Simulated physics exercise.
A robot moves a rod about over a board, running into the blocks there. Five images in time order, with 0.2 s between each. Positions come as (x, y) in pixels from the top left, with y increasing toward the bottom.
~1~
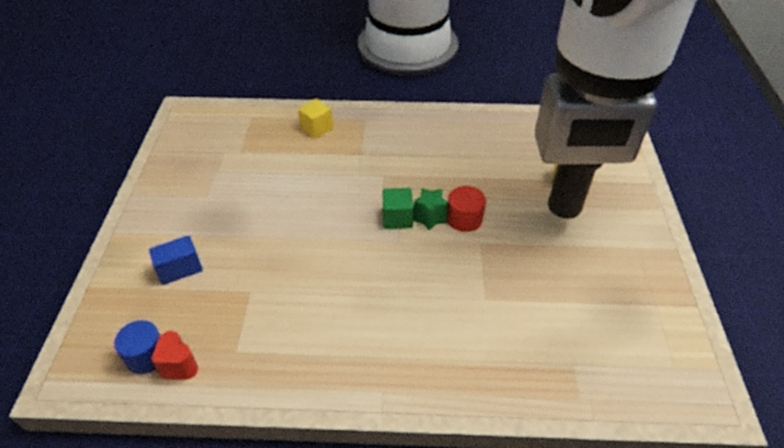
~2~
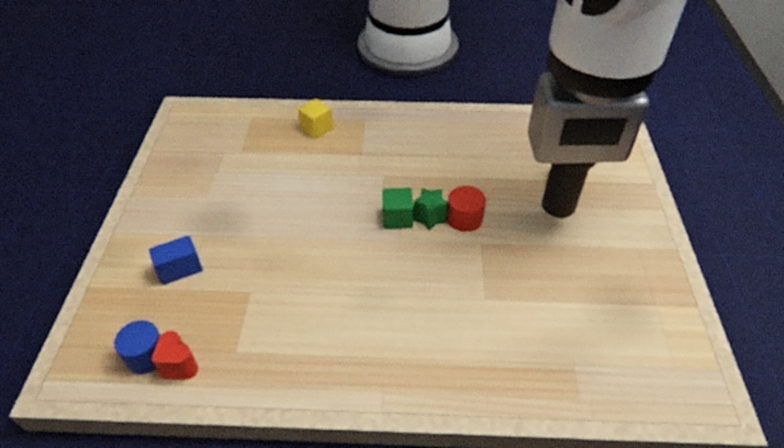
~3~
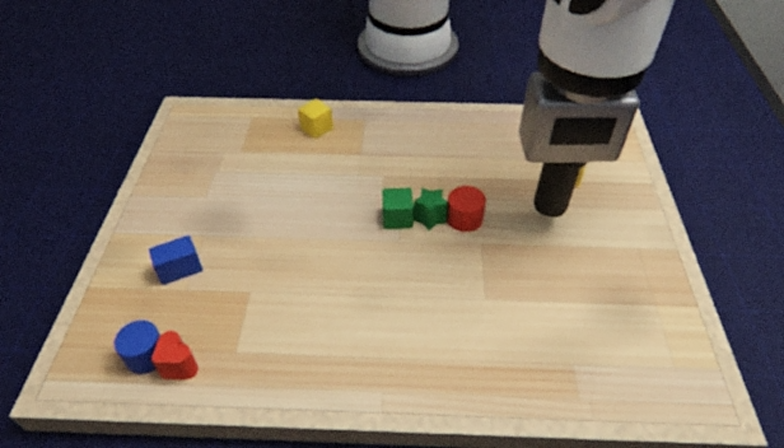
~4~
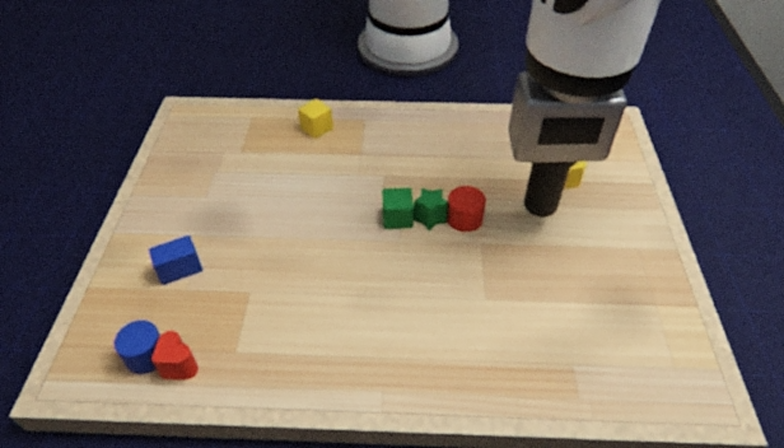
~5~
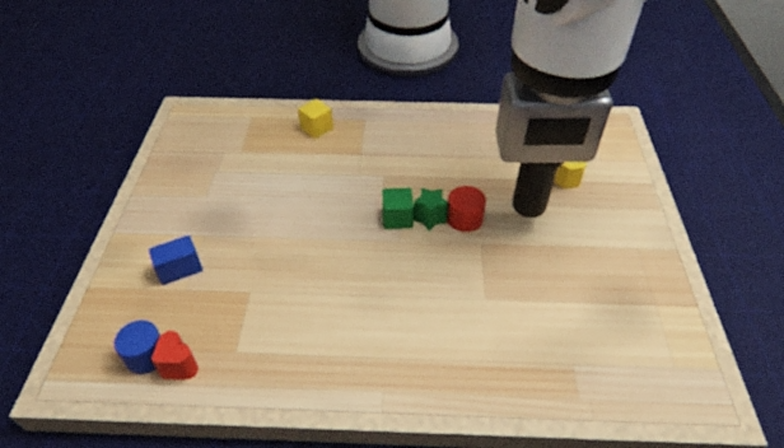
At first, a robot arm holds a dark rod upright over a wooden board, to the right of a row made up of a green square, a green star and a red disc. The rod slides slowly left toward the red disc, gradually revealing a yellow block behind it, while the blocks stay still.
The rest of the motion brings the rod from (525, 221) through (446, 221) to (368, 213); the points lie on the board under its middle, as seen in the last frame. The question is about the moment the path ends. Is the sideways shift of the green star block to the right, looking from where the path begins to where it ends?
Answer: No.
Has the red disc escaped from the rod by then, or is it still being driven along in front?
Before the rod.
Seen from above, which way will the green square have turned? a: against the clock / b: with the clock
The one that fits is b, with the clock.
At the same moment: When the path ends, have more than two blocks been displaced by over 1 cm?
Yes, that is how it ends up.
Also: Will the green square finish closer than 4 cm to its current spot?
My answer is no.
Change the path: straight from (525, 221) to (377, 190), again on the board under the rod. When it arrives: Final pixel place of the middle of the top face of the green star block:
The middle of its top is at (375, 223).
The first path, step by step. One third of the way, rod (474, 208); green square (375, 197), turned 15° clockwise; green star block (407, 201), turned 10° clockwise; red disc (438, 200).
Two thirds of the way, rod (419, 205); green square (322, 197), turned 55° clockwise; green star block (352, 207); red disc (383, 201).
At the end, rod (368, 199); green square (294, 202), turned 125° clockwise; green star block (312, 223), turned 40° anticlockwise; red disc (333, 203); yellow hexagon not moved.
